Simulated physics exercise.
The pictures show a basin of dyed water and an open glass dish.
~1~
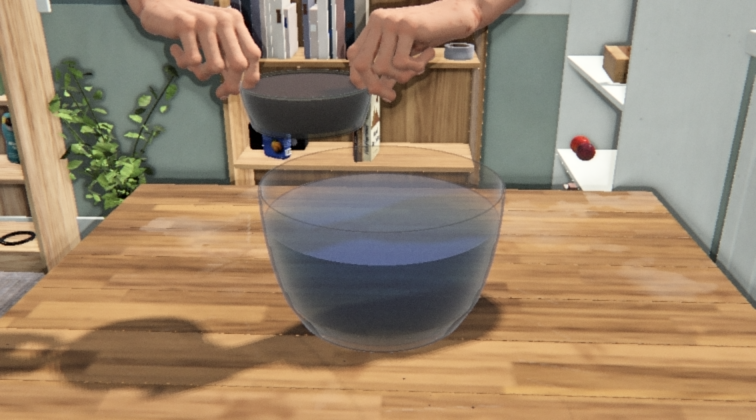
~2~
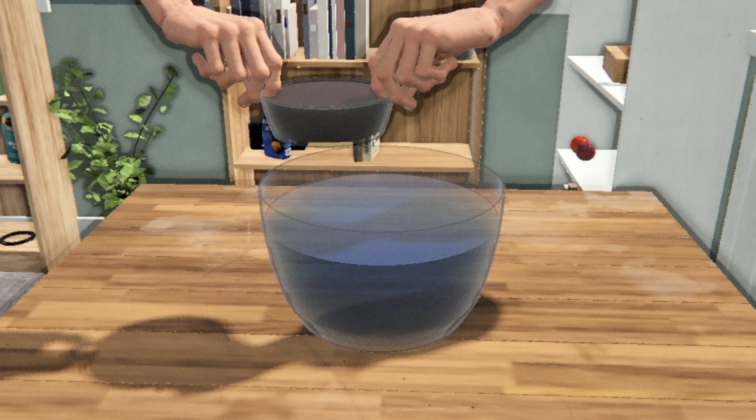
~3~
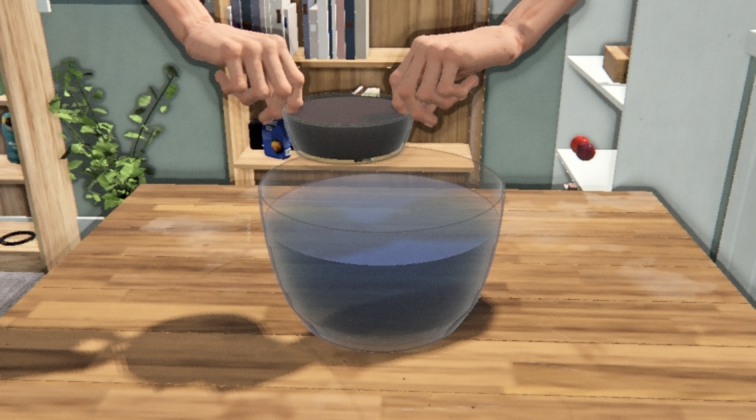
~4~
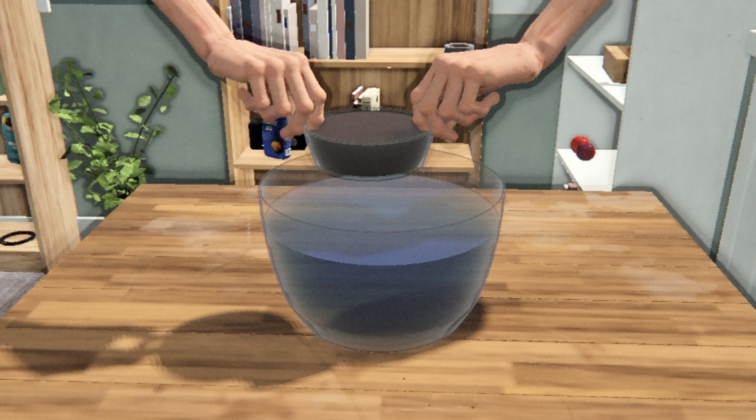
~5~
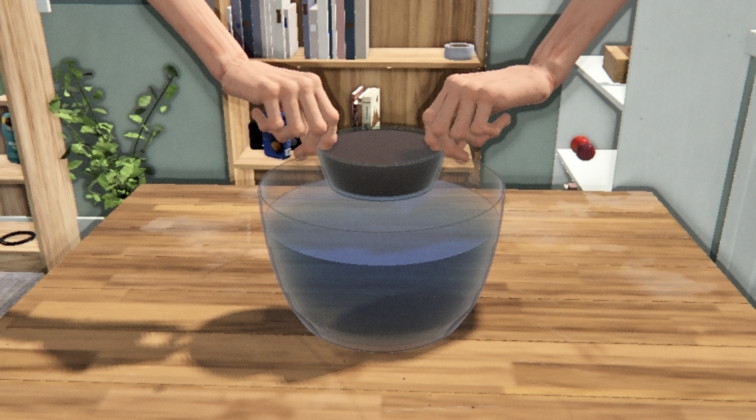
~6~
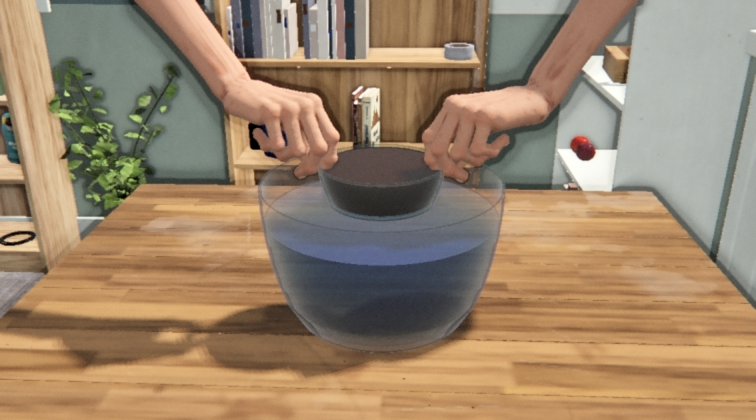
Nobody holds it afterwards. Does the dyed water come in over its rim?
The dish goes under.
Shortly, the dish dips into the dyed water.
Then, dyed water pours in over its rim.
At the finish, the dish lies on the bottom.
